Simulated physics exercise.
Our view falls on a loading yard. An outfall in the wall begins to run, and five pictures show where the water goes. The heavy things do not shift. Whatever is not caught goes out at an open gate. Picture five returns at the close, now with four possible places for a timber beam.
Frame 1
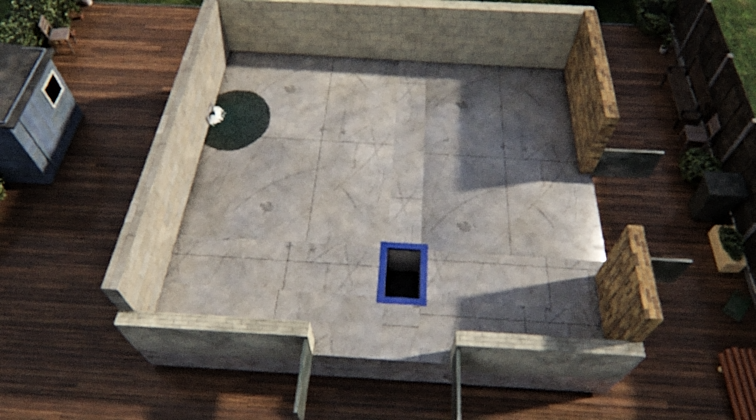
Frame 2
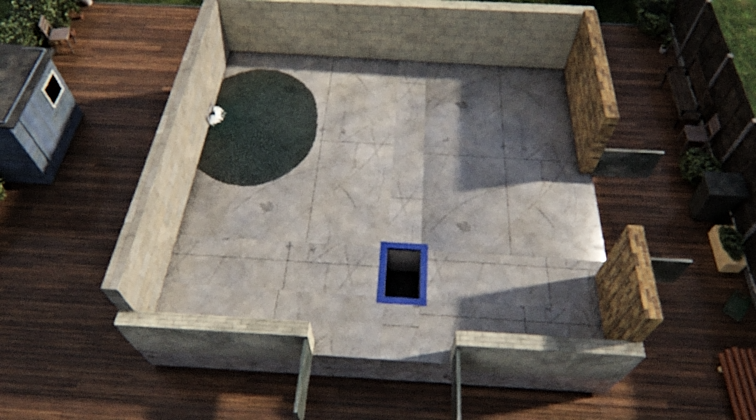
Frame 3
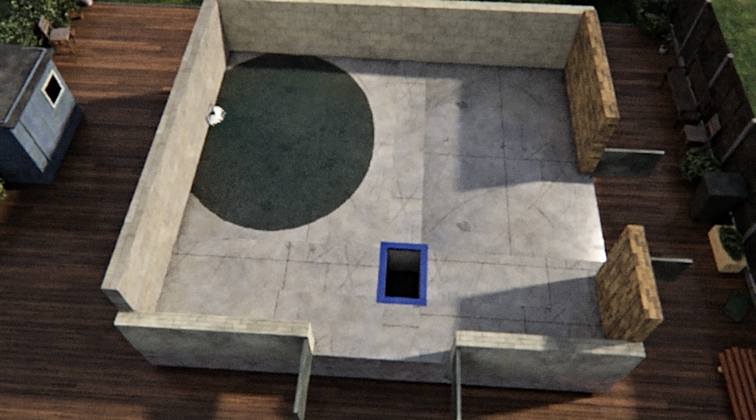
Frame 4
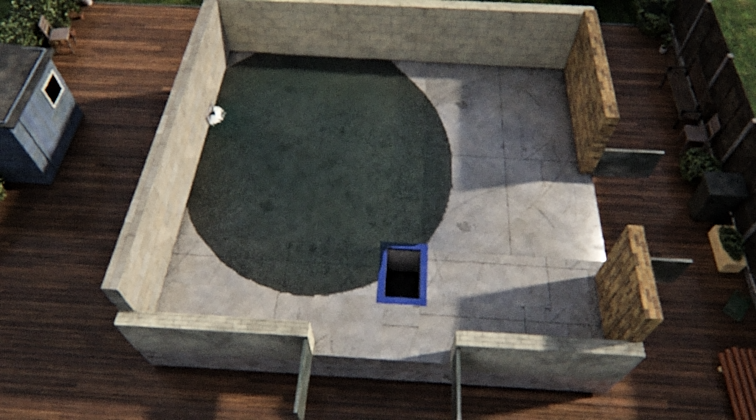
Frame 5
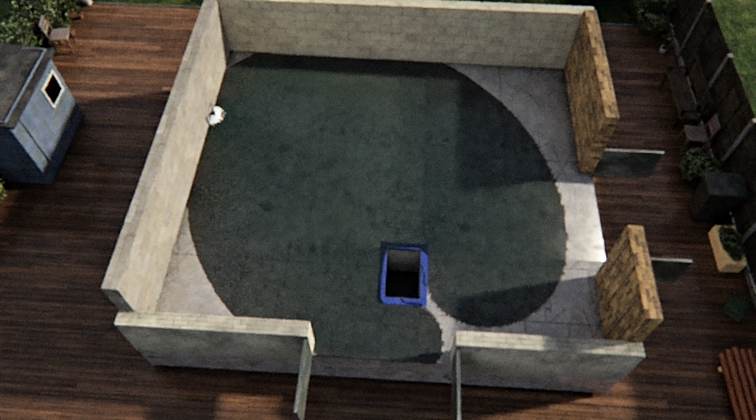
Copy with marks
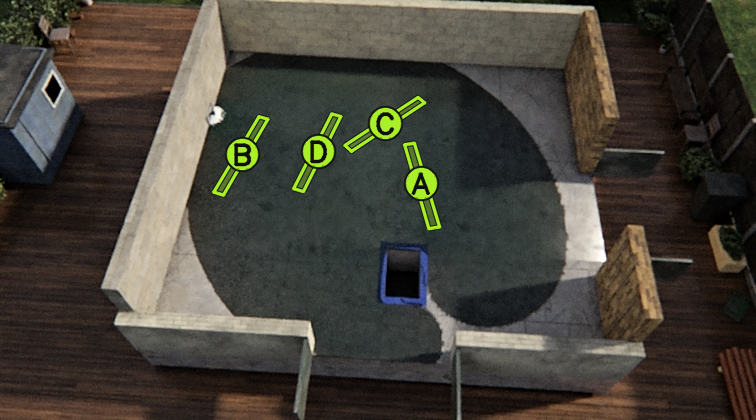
A walled loading yard with a pale concrete floor, ringed by dark wooden decking, is seen from high above. A small white outfall sits by the left wall, a blue-framed drain lies right of centre towards the front, and gates stand open at the front and right. Dark water spreads rightward and forward from the outfall, reaches and surrounds the drain, and covers most of the floor, while the camera stays still.
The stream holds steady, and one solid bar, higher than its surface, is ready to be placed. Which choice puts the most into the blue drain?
Best: A.
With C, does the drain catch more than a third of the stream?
No.
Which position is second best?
C it is.
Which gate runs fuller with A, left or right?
More leaves on the right.
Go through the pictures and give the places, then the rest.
The first frame shows outfall at (210, 114); blue drain at (403, 273); open gate at (587, 222); open gate at (382, 345); front seen at (262, 101), 3 % of the ground wet; blue drain still dry.
The second frame shows front seen at (312, 133), 11 % of the ground wet; blue drain still dry.
The third frame shows front seen at (366, 165), 25 % of the ground wet; blue drain still dry.
The fourth frame shows front seen at (440, 211), 47 % of the ground wet; blue drain still dry.
The fifth frame shows front seen at (562, 255), 75 % of the ground wet; blue drain taking water.
On the marked copy, A from (409, 143) to (434, 227); B from (218, 193) to (263, 117); C from (348, 148) to (421, 100); D from (298, 190) to (336, 115).
If A is chosen, about 39 % of the stream goes into the blue drain, about 60 % out by the gates.
If B is chosen, about 15 % of the stream goes into the blue drain, about 83 % out by the gates.
If C is chosen, about 26 % of the stream goes into the blue drain, about 72 % out by the gates.
If D is chosen, about 14 % of the stream goes into the blue drain, about 83 % out by the gates.
